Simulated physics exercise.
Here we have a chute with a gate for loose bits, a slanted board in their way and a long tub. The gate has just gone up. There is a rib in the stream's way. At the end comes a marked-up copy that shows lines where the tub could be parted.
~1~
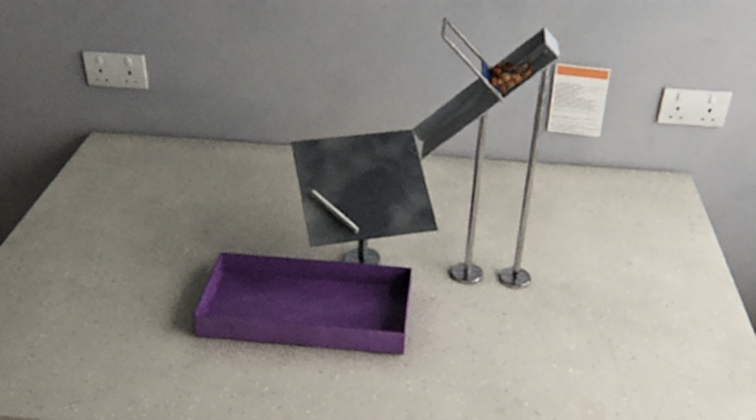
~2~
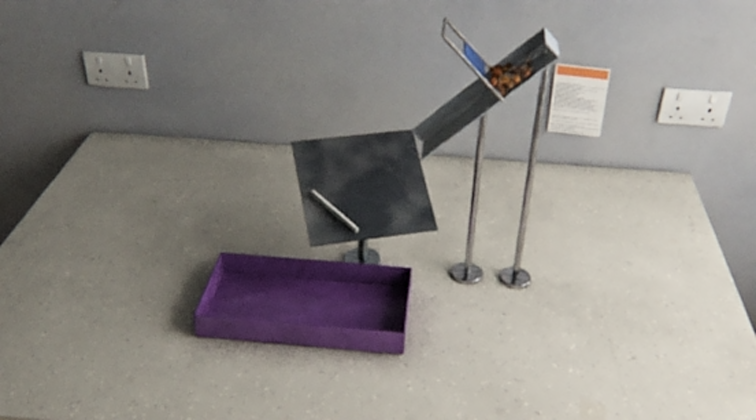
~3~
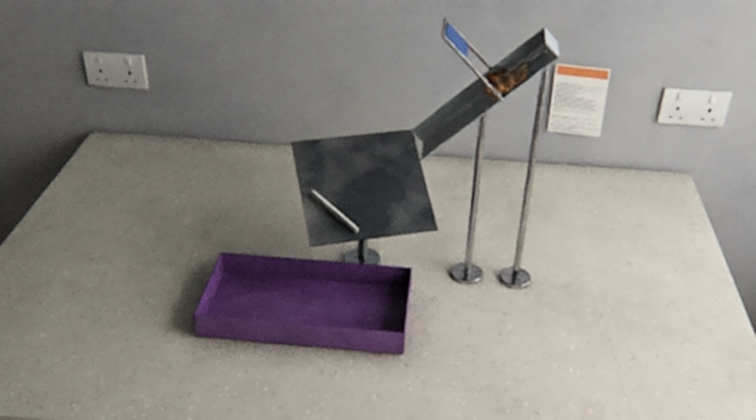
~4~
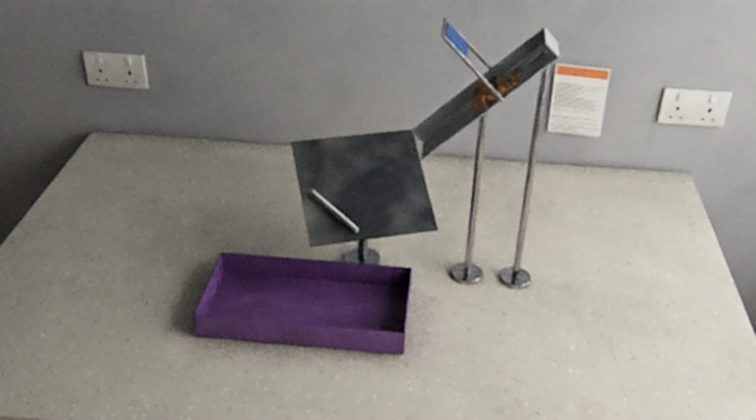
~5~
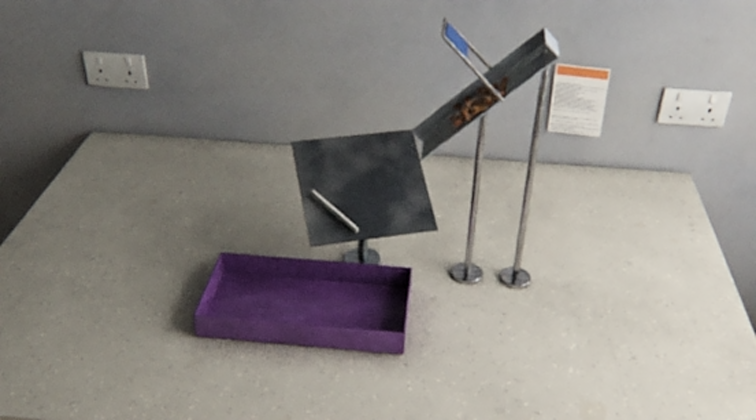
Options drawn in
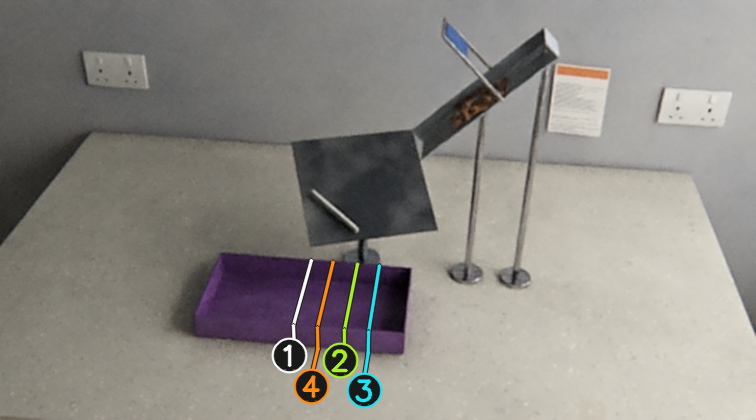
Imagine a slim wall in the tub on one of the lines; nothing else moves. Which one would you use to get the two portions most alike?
Line 3 does it best.
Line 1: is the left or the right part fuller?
The right side.
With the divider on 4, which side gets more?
More lands on the right.
On the marked copy, line 1 crosses the front rim at (293, 324); line 2 crosses the front rim at (344, 328); line 3 crosses the front rim at (368, 331); line 4 crosses the front rim at (317, 326).
For line 1, of what is caught, only a few on the left of the divider, all but a few on the right.
For line 2, of what is caught, a small share on the left of the divider, all but a few on the right.
For line 3, of what is caught, close to a third on the left of the divider, close to two thirds on the right.
For line 4, of what is caught, a small share on the left of the divider, all but a few on the right.
